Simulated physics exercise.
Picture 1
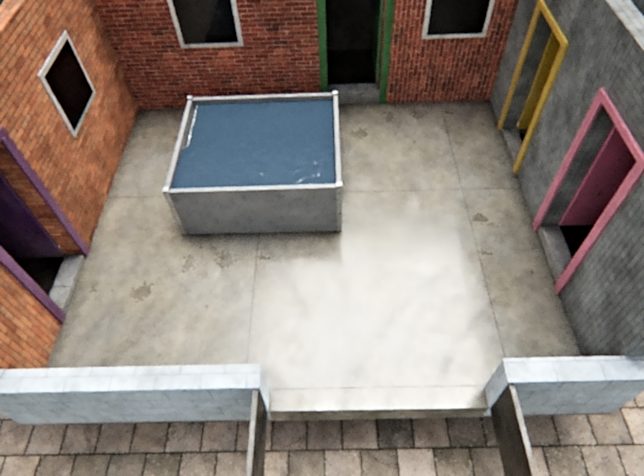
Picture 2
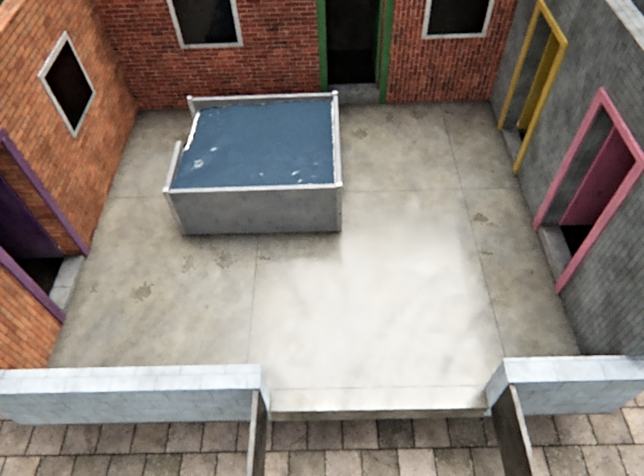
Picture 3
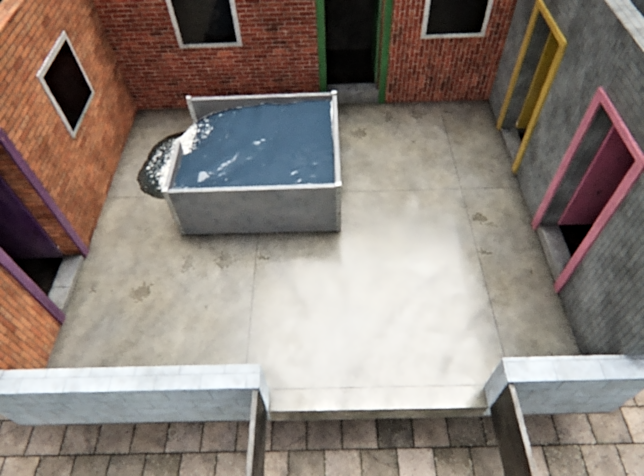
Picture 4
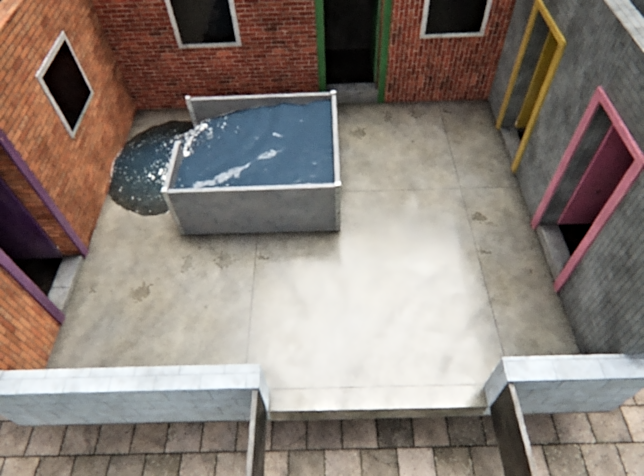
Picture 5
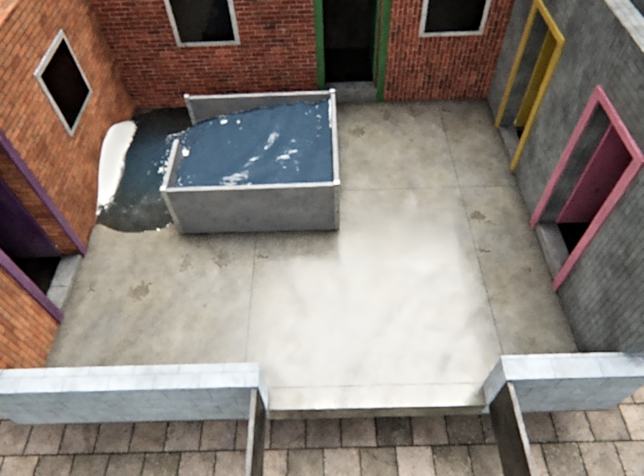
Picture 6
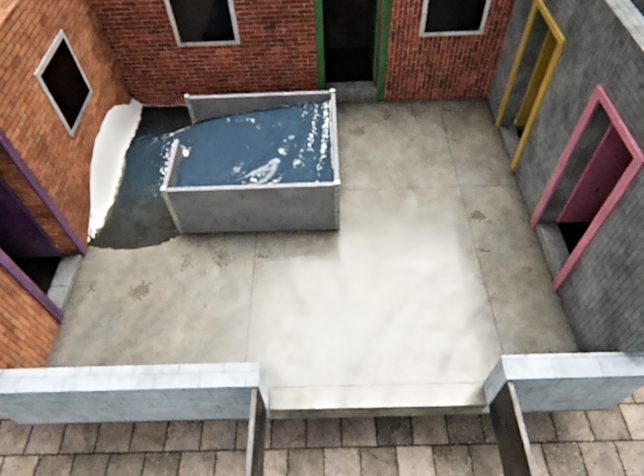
Water pouring from the open left side of a tank, spreading across the yard floor and foaming up against the orange brick wall.
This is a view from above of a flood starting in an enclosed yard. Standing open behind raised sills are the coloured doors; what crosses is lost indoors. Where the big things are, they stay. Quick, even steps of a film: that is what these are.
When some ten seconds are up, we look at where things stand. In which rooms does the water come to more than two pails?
Behind the green door, two pails or fewer; behind the pink door, two pails or fewer; behind the yellow door, more than two pails; behind the purple door, two pails or fewer.
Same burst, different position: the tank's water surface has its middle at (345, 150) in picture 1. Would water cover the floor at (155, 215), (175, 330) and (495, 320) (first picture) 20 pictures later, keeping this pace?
Going through the three spots in turn: Gets wet, gets wet, stays untouched.
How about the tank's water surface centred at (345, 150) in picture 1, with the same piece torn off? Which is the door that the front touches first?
Leading the way is the door marked purple.
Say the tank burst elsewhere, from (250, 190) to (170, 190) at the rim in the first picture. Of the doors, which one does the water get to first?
Answer: The door marked purple.
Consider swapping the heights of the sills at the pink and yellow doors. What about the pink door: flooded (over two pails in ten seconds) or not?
My call is that pink breaks the threshold.
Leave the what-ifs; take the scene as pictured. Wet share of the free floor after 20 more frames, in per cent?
Close to 60 in a hundred, I think.
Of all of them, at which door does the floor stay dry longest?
My answer: The pink door.
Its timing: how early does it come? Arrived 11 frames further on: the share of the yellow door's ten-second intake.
Around 0 percent.
A moment on, water covers 15 % of the floor; the green door not reached, the pink door not reached, the yellow door not reached, the purple door wet at the sill, nothing in.
Next, water covers 35 % of the floor; the green door wet at the sill, nothing in, the pink door not reached, the yellow door not reached, the purple door wet at the sill, nothing in.
Then, water covers 60 % of the floor; the green door wet at the sill, nothing in, the pink door not reached, the yellow door under two buckets in, the purple door wet at the sill, nothing in.
Later, water covers 90 % of the floor; the green door wet at the sill, nothing in, the pink door wet at the sill, nothing in, the yellow door over two buckets in, the purple door wet at the sill, nothing in.
In the end, water covers 100 % of the floor; the green door wet at the sill, nothing in, the pink door under two buckets in, the yellow door far over two buckets in, the purple door wet at the sill, nothing in.
